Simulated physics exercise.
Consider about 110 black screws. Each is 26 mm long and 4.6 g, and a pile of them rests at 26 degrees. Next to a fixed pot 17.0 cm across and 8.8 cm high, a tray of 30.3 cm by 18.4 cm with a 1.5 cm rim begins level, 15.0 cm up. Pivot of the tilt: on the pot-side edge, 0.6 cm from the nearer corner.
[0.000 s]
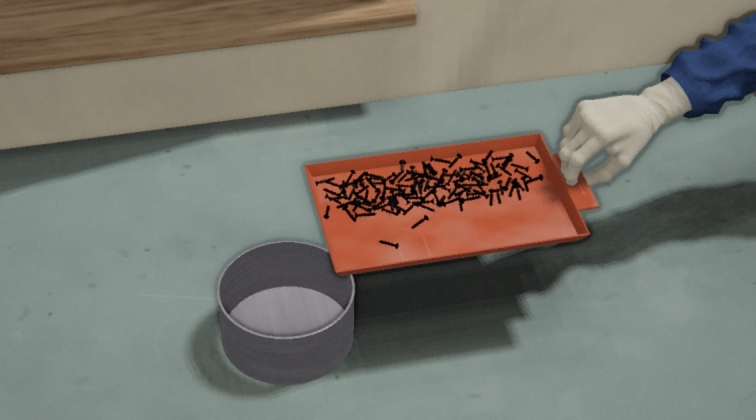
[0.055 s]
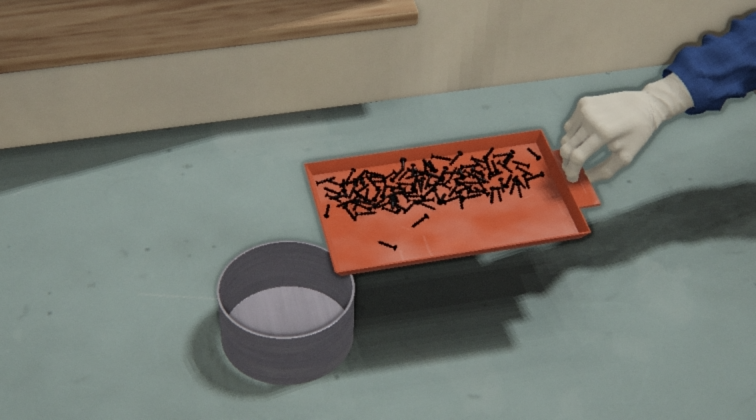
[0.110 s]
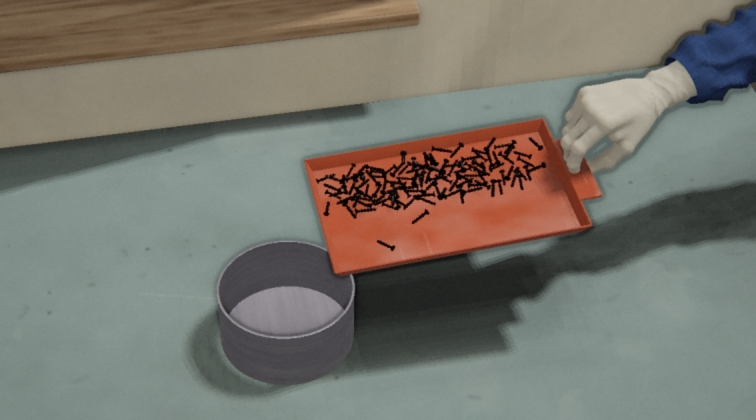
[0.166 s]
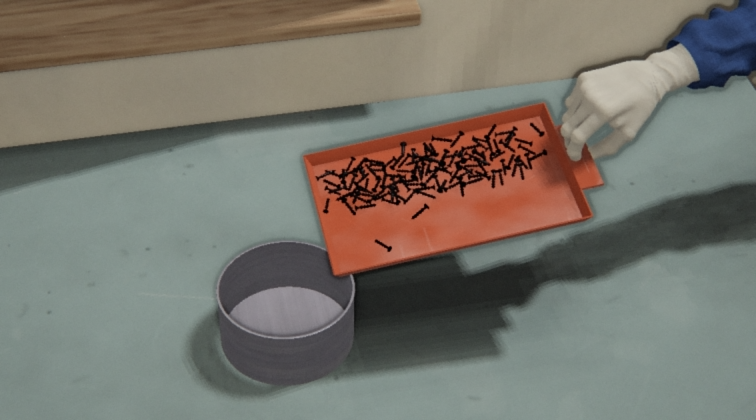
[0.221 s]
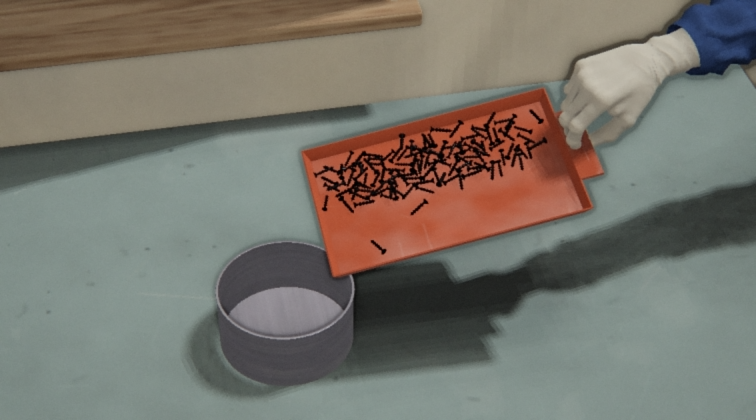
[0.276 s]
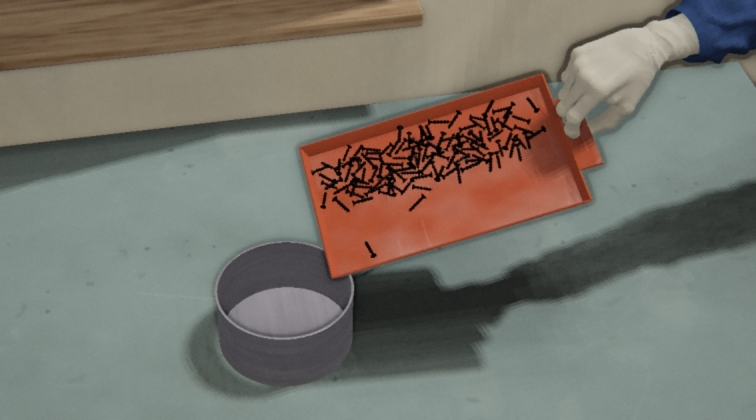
A white-gloved hand tilts an orange tray of black screws toward a gray pot.
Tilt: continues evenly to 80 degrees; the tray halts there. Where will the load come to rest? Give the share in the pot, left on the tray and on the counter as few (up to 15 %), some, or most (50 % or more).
Pot: Some; tray: Few; counter: Most.
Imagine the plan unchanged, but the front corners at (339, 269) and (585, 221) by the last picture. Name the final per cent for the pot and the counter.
Split: Pot = 10, counter = 90.
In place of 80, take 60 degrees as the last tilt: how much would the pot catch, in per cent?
Around 35 in a hundred.
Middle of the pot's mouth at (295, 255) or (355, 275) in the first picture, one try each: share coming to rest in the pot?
In order, about 0 and about 0 per cent.
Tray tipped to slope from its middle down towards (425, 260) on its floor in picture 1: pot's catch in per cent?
Near 5 percent, give or take.
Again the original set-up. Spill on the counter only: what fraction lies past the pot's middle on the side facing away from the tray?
Roughly 70 per cent.
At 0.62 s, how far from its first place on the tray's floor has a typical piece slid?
Roughly 10 cm.
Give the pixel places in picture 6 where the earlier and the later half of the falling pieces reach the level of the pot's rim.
Around (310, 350), then around (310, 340).
Then, at 0.62 s, tilt 49 degrees; the tray holds 100 %, the pot 0 %.
After 0.84 s, tilt 69 degrees; the tray holds 15 %, the pot 15 %.
After 1.18 s, tilt 80 degrees; the tray holds 0 %, the pot 35 %.
By 1.9 s all is still; pot 35 %, tray 0 %, counter 65 %.
